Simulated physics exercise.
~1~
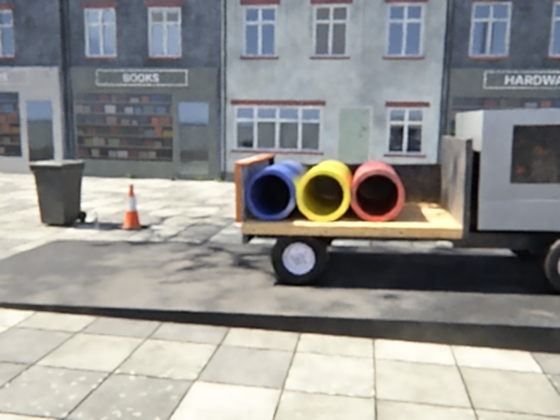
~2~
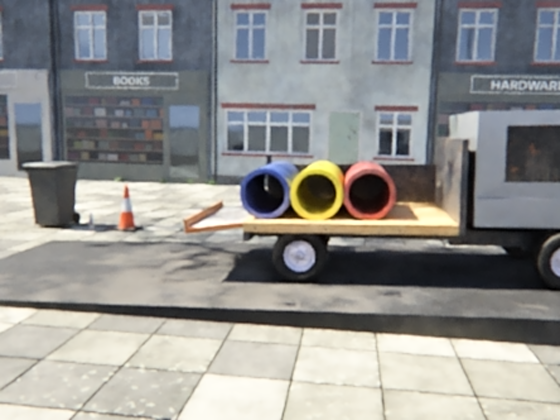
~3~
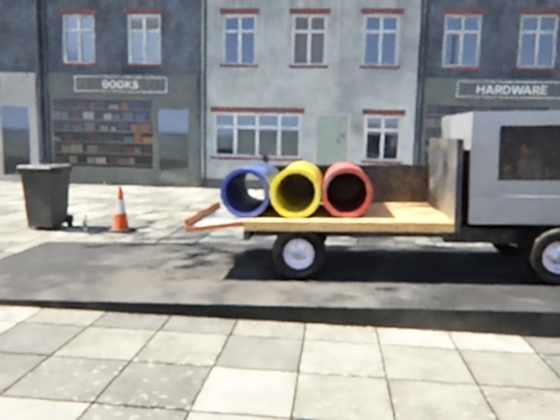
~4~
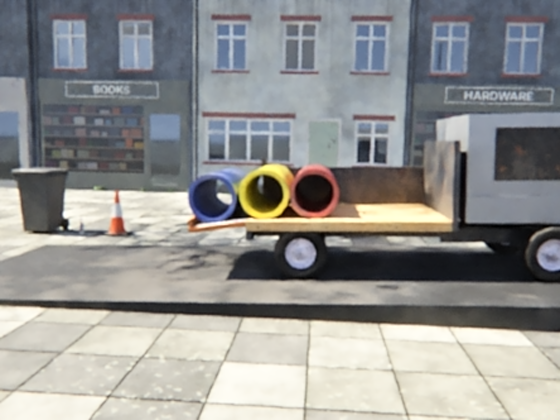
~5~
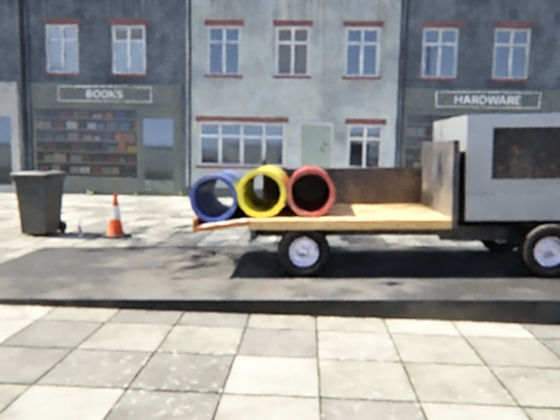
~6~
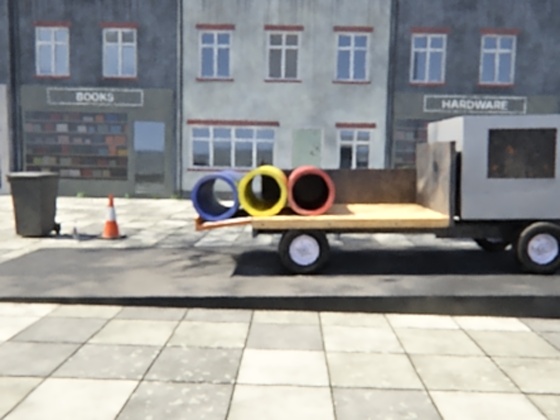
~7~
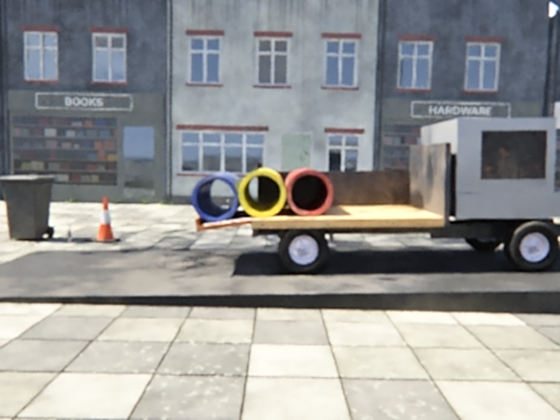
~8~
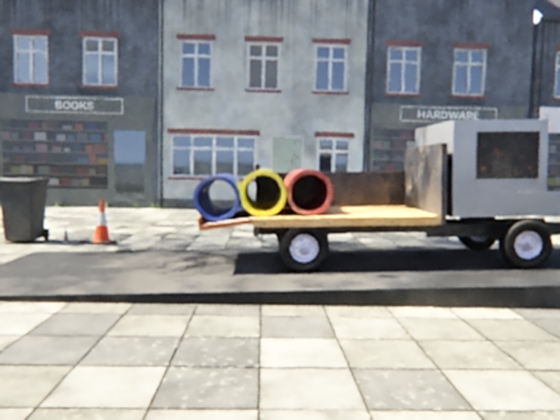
Three large pipes, blue, yellow and red from left to right, lie side by side on the wooden bed of a flatbed truck, seen from across a paved street before grey buildings with book and hardware shops. A bin and an orange cone stand to the left. The tailgate at the left end drops open, and the pipes begin rolling left together. The blue one rolls onto the lowered gate and stops near its edge, with yellow and red close behind on the bed. All three stay aboard, resting still, while the view drifts slightly sideways.
